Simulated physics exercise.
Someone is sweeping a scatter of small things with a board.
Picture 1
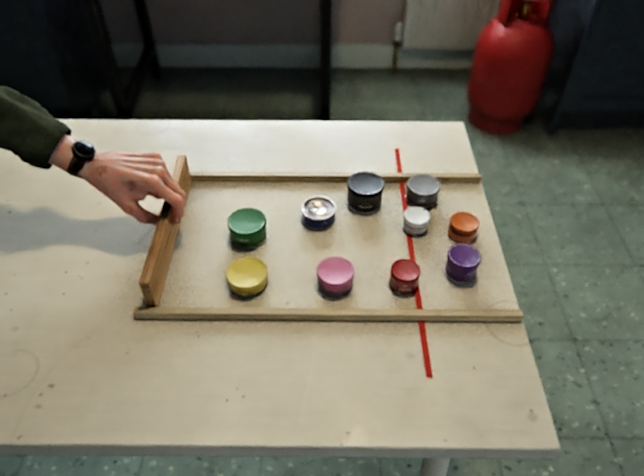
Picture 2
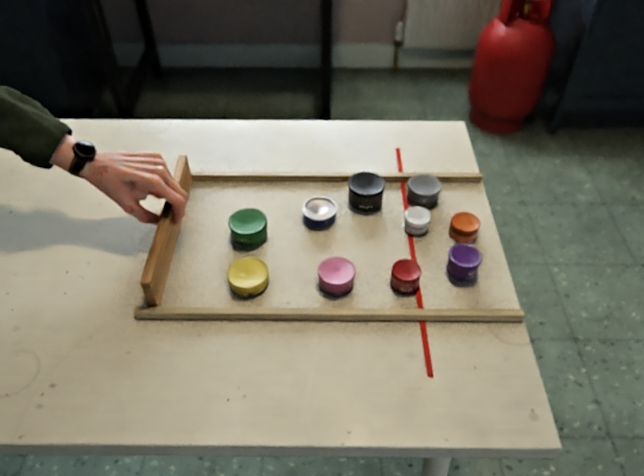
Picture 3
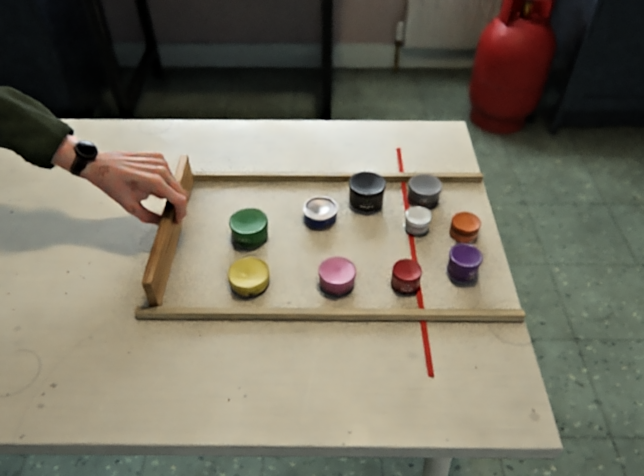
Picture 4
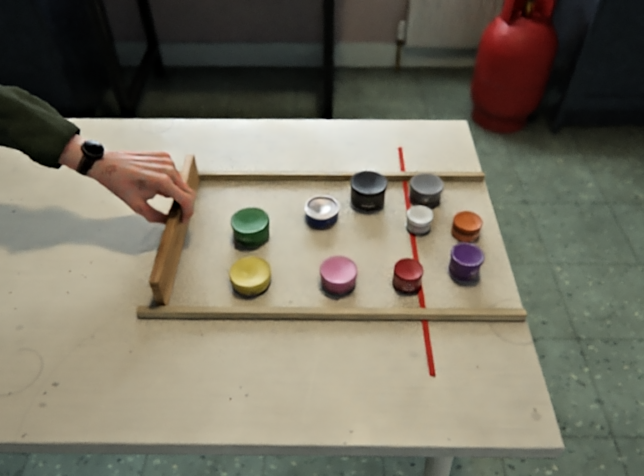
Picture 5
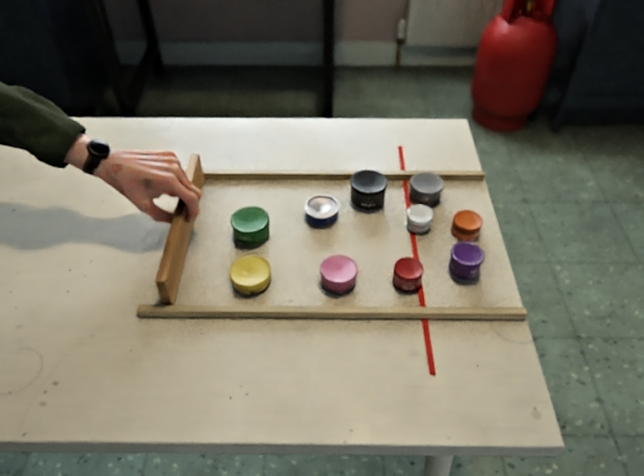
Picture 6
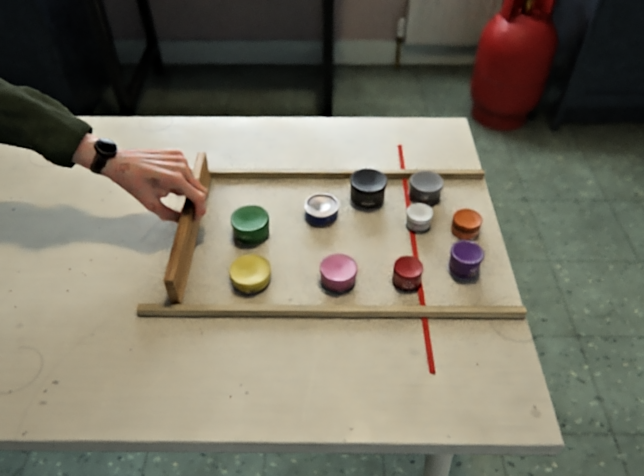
A hand wearing a dark watch slides a wooden board slowly rightward between two wooden rails on a pale tabletop, seen from above at an angle in a room with a green tiled floor. Green and yellow tins sit nearest the board, with pink, silver-topped, black, red, white, grey, orange and purple containers further right around a red line. The board moves only a short way, touching none, while the view shifts very slightly.
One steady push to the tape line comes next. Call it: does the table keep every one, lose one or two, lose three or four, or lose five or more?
It keeps every one.
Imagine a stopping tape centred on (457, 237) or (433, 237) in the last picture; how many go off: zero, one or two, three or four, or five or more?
Lab note - per position, in order: 3 or 4; just one or two.
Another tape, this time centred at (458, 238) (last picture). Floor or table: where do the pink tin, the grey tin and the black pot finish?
The pink tin? It does not stay. The grey tin? It does not stay. The black pot? It is safe.
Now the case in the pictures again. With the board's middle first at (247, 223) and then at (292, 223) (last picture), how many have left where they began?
At the first spot the count is 2, and at the second it is 4.
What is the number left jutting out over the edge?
The number overhanging is 1.
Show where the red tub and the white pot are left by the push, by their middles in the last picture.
About (515, 293), and the other about (454, 219).
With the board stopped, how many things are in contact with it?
It adds up to 4.
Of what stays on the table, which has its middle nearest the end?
Red tub.
A little later, none off yet; orange tub at rest near (466, 224); purple tin at rest near (465, 260); grey tin at rest near (425, 188).
Next, none off yet; orange tub at rest near (466, 224); purple tin at rest near (472, 258); grey tin at rest near (427, 188).
When it is over, the number that fall off is zero.
